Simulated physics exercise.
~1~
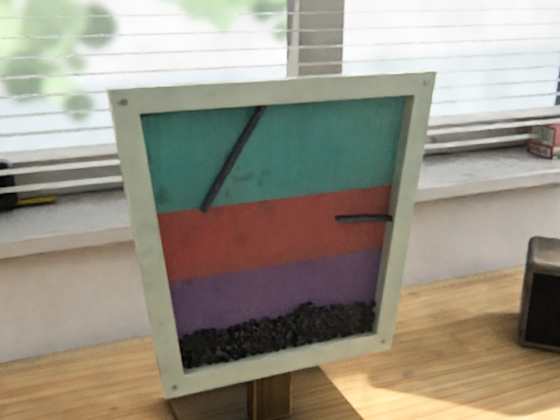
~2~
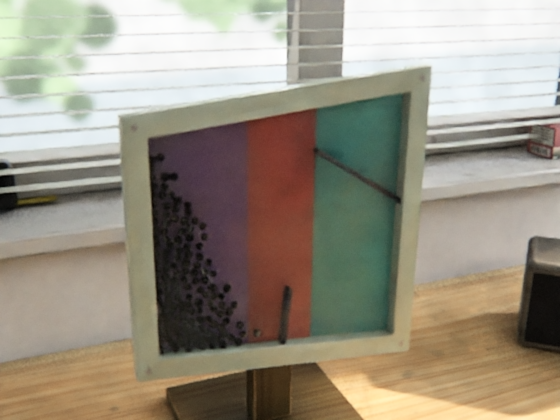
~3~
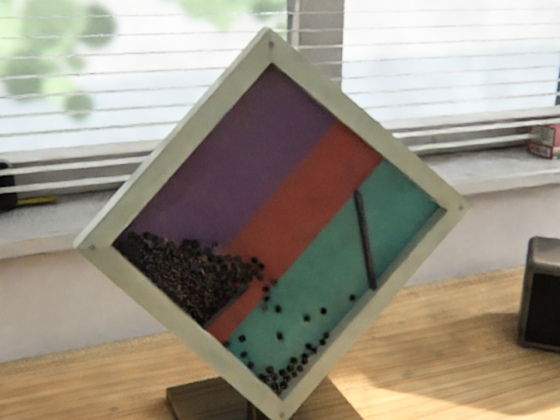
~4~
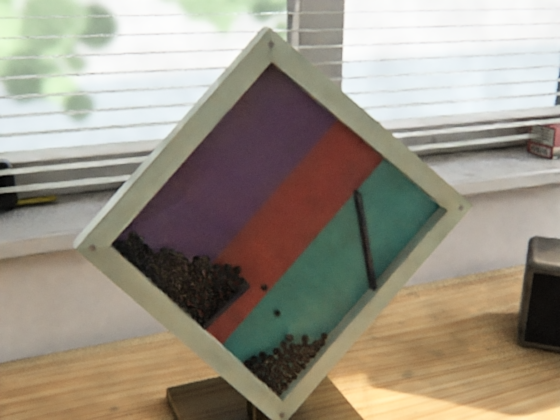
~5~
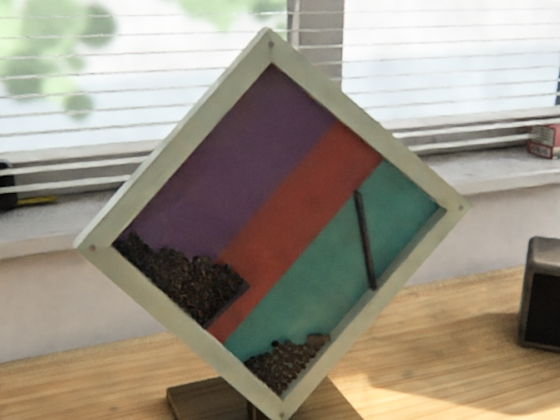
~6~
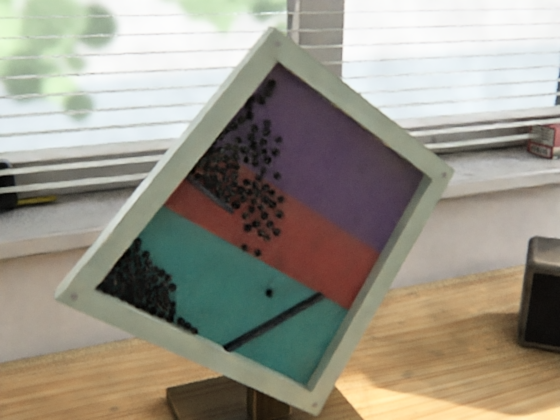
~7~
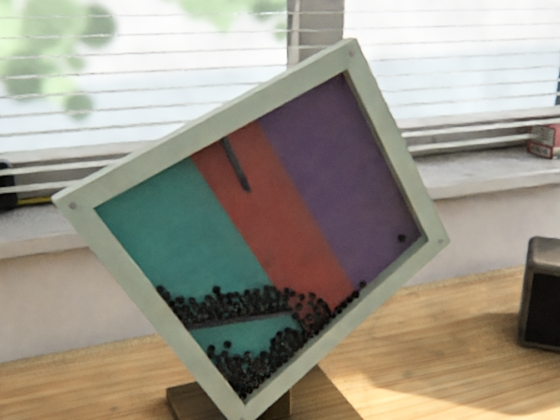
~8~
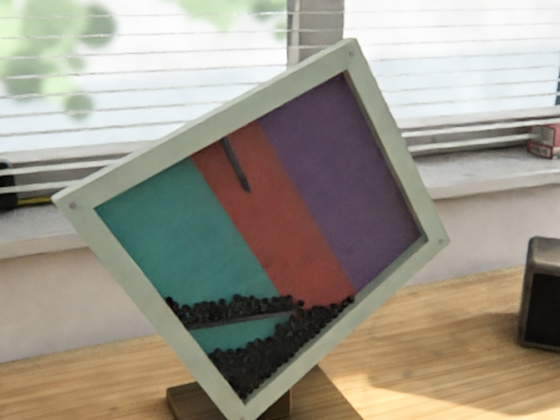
A framed panel turns clockwise, pauses, then turns further, its black beads settling mostly across turquoise.
